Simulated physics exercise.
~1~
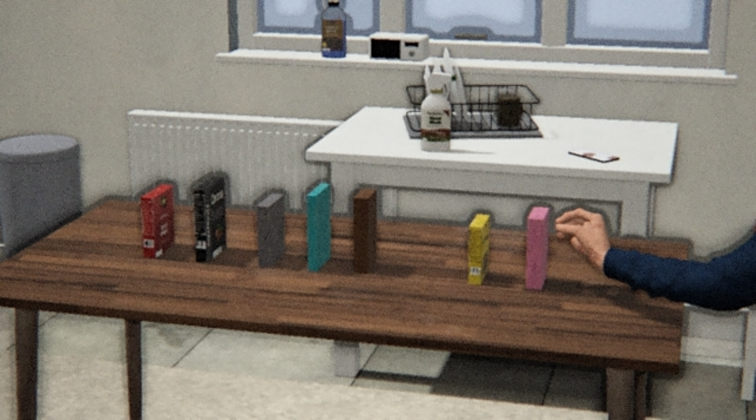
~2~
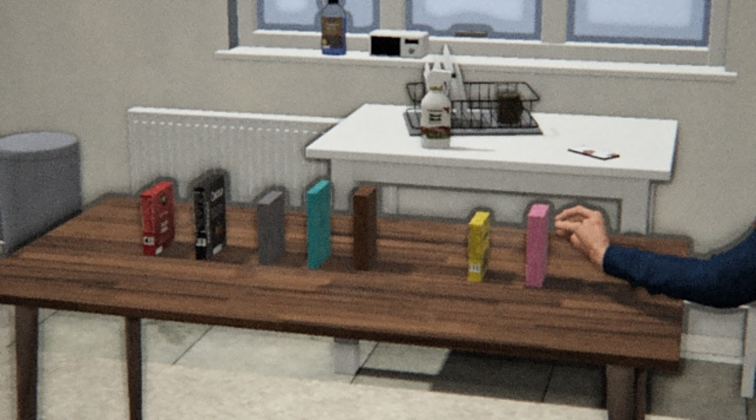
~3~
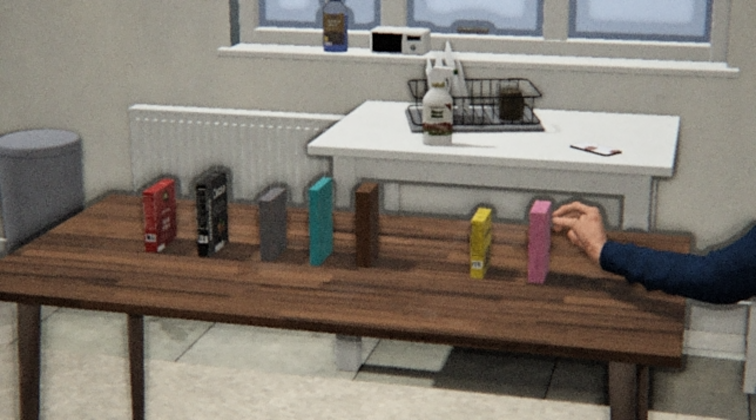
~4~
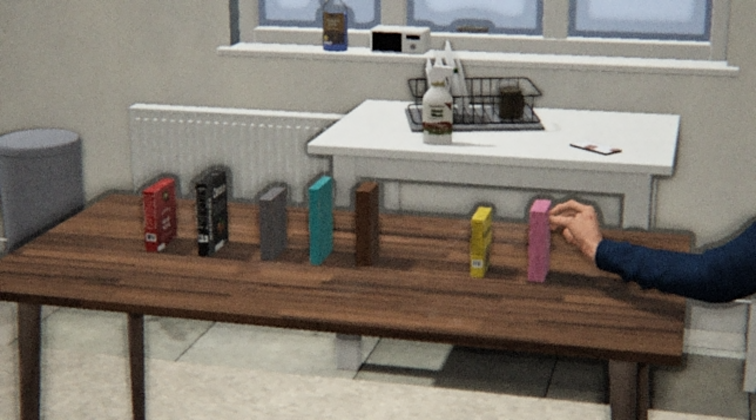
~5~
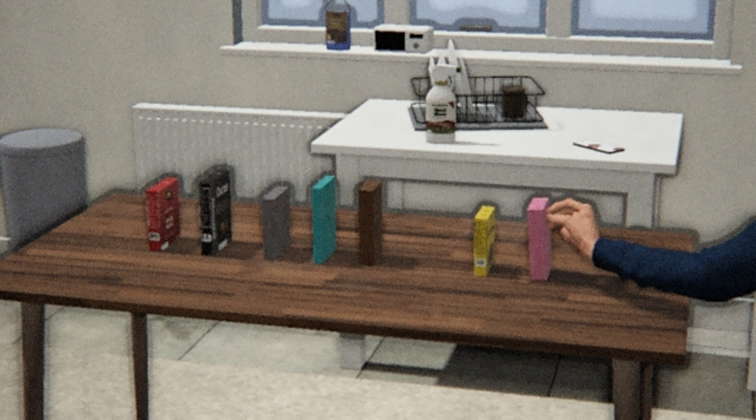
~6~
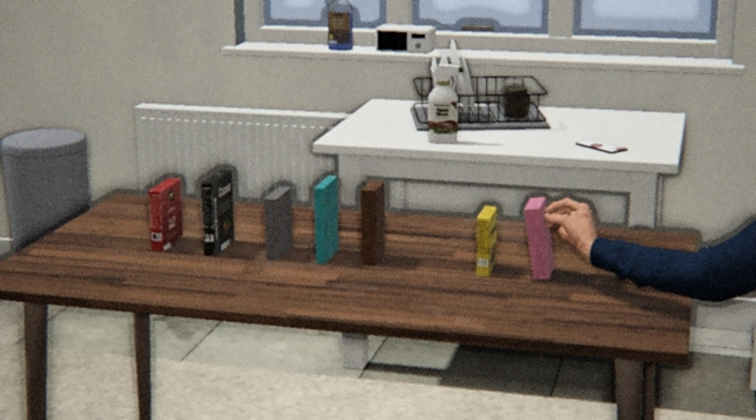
A hand at the right end of a row of seven upright blocks and packets on a wooden table rests by the tall pink block, then presses against its upper part. The pink block begins to lean slightly left toward the yellow packet, while the others stay standing.
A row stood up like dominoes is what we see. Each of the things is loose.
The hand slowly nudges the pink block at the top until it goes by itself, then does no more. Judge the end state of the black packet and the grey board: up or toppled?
End state: Black packet up, grey board up.
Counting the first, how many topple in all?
2.
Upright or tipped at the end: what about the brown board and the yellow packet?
The brown board stays up, while the yellow packet tumbles.
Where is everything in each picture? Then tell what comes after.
The first picture shows black packet (210, 219); grey board (271, 230).
The second picture shows yellow packet (479, 247); brown board (366, 229).
The third picture shows turquoise block (321, 221); yellow packet (481, 243).
The fourth picture shows brown board (368, 224); turquoise block (321, 221).
The fifth picture shows pink block 5° over; yellow packet (484, 241); brown board (371, 223).
The sixth picture shows pink block 9° over; black packet (218, 212); grey board (279, 223).
Then, 0.30 s past the last view, pink block 39° over.
Then, 0.40 s past the last view, pink block 70° over; yellow packet rocked 49° from its first pose.
Then, 0.50 s past the last view, pink block 78° over; yellow packet on its side.
Then, 0.60 s past the last view, pink block 79° over; yellow packet on its side.
Finally, down or leaning hard on the table, yellow packet; the other 4 still in place. Final places as the last picture's camera would see them, black packet near (218, 212), grey board near (279, 223).
